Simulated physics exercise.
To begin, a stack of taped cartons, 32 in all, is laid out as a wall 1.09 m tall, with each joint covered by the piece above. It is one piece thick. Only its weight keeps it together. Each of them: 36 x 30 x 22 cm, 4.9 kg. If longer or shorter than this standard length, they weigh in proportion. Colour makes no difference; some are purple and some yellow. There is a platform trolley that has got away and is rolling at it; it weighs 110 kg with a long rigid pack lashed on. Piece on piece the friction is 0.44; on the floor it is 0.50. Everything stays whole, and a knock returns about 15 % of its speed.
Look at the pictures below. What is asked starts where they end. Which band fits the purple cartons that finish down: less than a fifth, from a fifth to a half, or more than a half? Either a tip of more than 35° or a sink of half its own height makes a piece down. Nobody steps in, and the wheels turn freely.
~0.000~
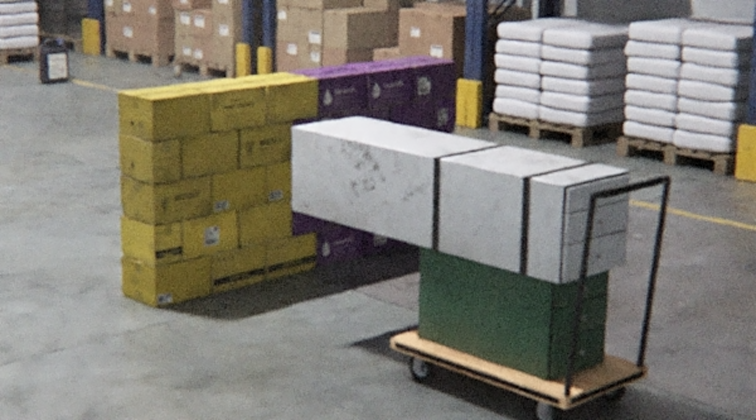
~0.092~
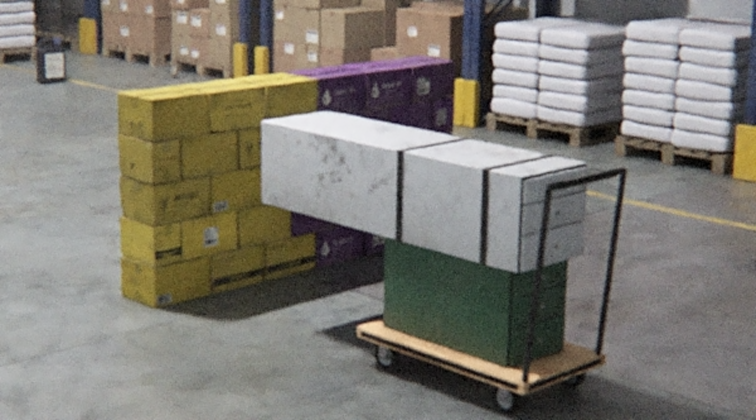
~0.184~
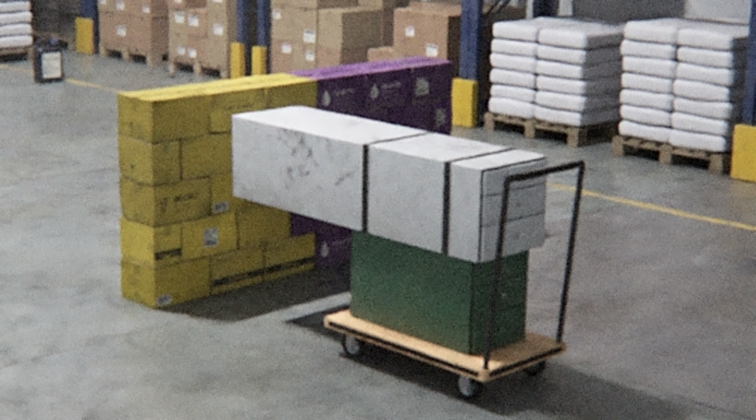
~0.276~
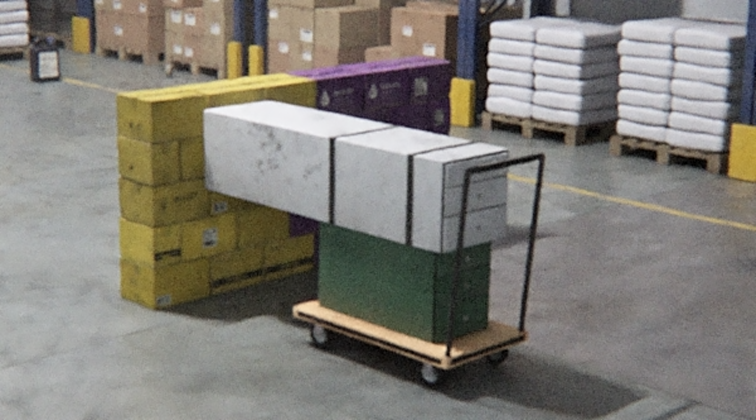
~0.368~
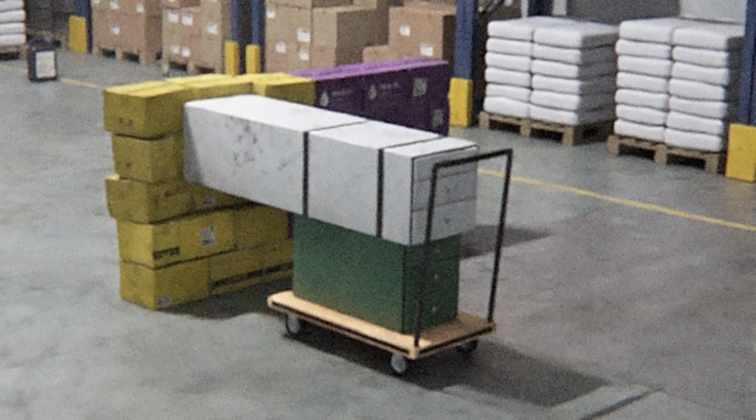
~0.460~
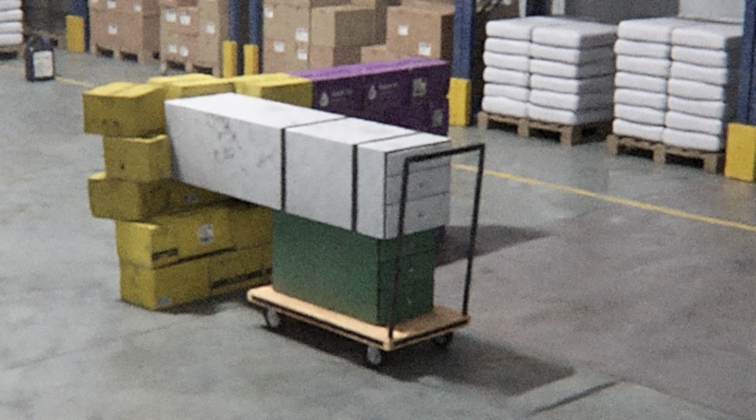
Less than a fifth.
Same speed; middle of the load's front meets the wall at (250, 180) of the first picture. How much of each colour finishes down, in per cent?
Purple 0%, yellow 60%.
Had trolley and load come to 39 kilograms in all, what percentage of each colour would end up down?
For purple it's 0, for yellow it's 70 in a hundred.
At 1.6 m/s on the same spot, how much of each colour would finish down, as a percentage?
Result - purple: 0%; yellow: 70%.
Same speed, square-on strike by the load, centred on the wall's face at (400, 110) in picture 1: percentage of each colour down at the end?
The purple ones would be 50 per cent down and the yellow ones 0 per cent.
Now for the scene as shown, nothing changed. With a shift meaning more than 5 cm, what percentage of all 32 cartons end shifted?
45 % shifted.
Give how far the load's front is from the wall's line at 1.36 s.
At that time it's around 120 cm.
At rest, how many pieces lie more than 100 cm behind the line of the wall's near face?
About 4 of them.
After 0.58 s, load 46 cm past the wall's line, still rolling; none of the 17 purple cartons down (0 of 32 in all colours); top purple carton unmoved; top yellow carton shifted 54 mm.
After 0.78 s, load 78 cm past the wall's line, still rolling; none of the 17 purple cartons down (7 of 32 in all colours); top purple carton unmoved; top yellow carton shifted 57 mm.
After 1.02 s, load 1.03 m past the wall's line, still rolling; none of the 17 purple cartons down (7 of 32 in all colours); top purple carton unmoved; top yellow carton leaning 4°.
After 1.36 s, load 1.22 m past the wall's line, still rolling; none of the 17 purple cartons down (8 of 32 in all colours); top purple carton unmoved; top yellow carton leaning 42°.
At rest (2.4 s), load 1.25 m past the wall's line, stopped; none of the 17 purple cartons down (8 of 32 in all colours); top purple carton unmoved; top yellow carton on its side. That is 0 per cent. As the last picture would show them, middles, top purple carton near (412, 80), top yellow carton near (235, 127).
